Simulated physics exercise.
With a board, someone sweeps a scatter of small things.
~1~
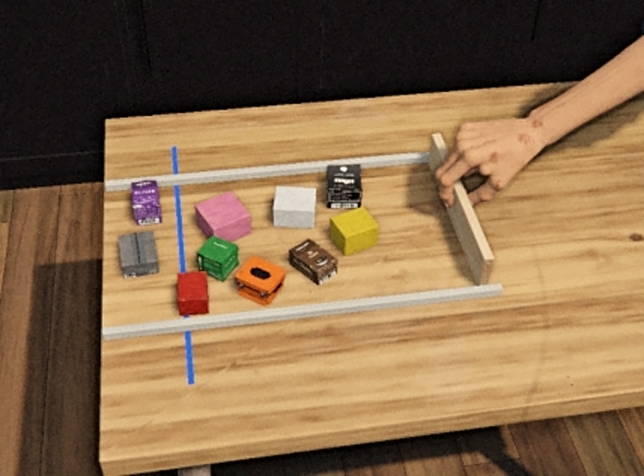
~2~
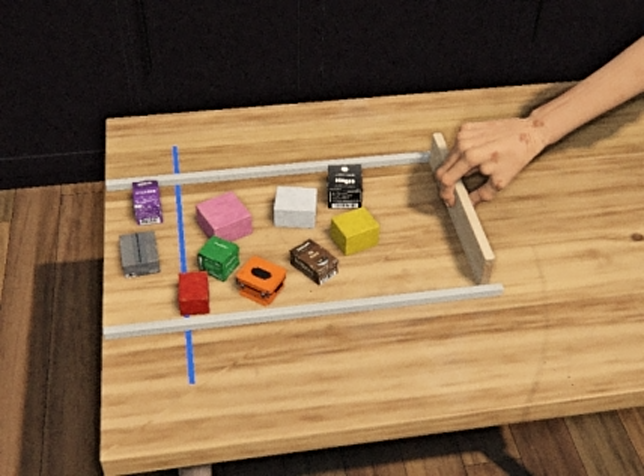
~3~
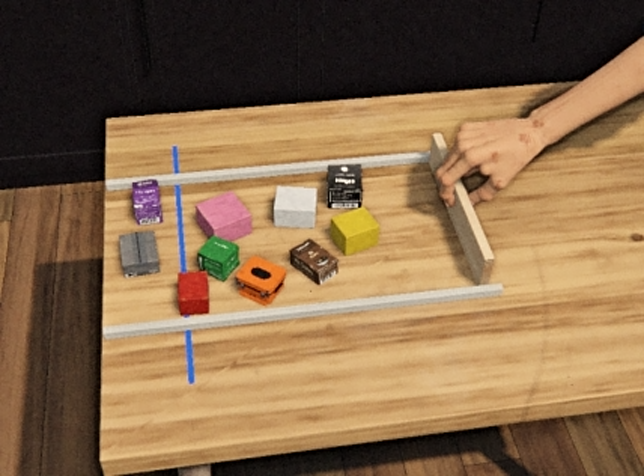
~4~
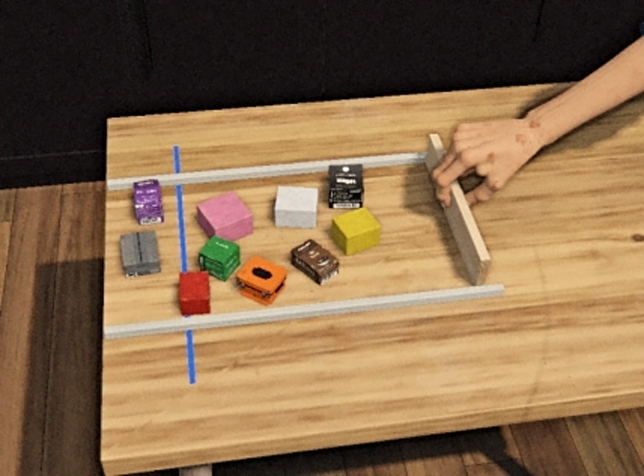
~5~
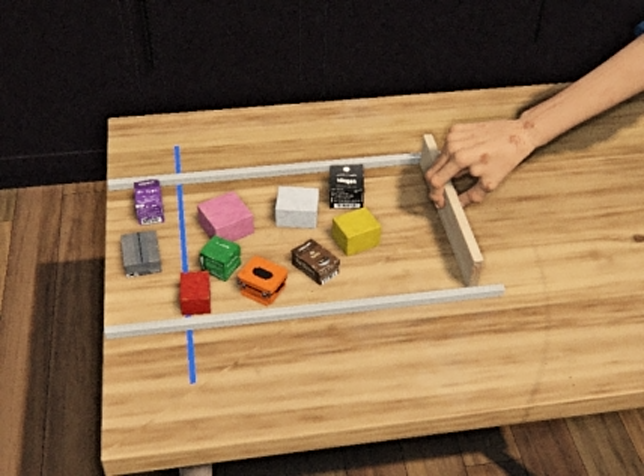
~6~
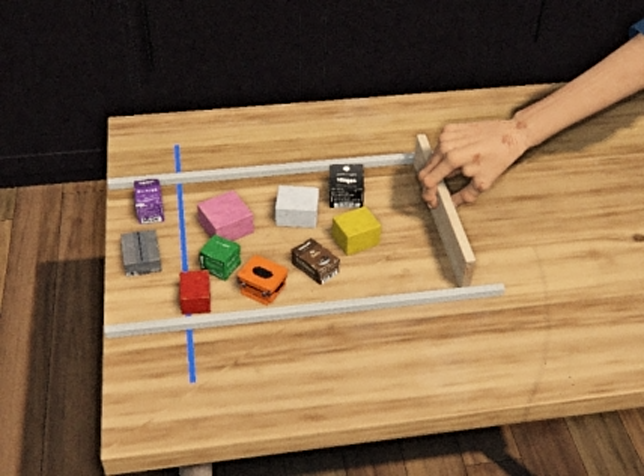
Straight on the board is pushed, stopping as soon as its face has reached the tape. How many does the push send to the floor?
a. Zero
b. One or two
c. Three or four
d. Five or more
b, one or two.
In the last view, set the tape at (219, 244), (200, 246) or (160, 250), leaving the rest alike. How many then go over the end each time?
Floor tally per try: 0 / 1 / 3.
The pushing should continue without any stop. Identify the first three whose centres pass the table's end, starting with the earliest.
Sequence: 1) grey box, 2) pink block, 3) green box.
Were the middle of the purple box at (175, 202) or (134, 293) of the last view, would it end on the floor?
Place by place, it holds its place, then goes down.
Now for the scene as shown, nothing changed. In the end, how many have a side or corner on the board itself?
4 end up touching it.
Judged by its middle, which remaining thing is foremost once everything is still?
Result: Pink block.
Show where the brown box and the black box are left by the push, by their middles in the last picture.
The brown box at (163, 281), the black box at (162, 193).
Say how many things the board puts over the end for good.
1.
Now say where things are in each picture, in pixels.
In the first picture, grey box (139, 254); purple box (147, 202); red block (193, 293); board (458, 206); tape (181, 249).
In the second picture, purple box (147, 202); green box (219, 259).
In the third picture, red block (194, 293); pink block (224, 219).
In the fourth picture, grey box (141, 253); yellow block (356, 231).
In the fifth picture, purple box (149, 202); orange case (263, 281).
In the sixth picture, grey box (141, 253); purple box (149, 201); red block (195, 292); board (442, 208); tape (184, 248).
A little later, none off yet; grey box at rest near (141, 253); purple box at rest near (149, 201); red block at rest near (195, 292).
Next, none off yet; grey box moving near (133, 257); purple box at rest near (149, 201); red block at rest near (195, 292).
When it is over, the number that fall off is one or two; down, grey box.
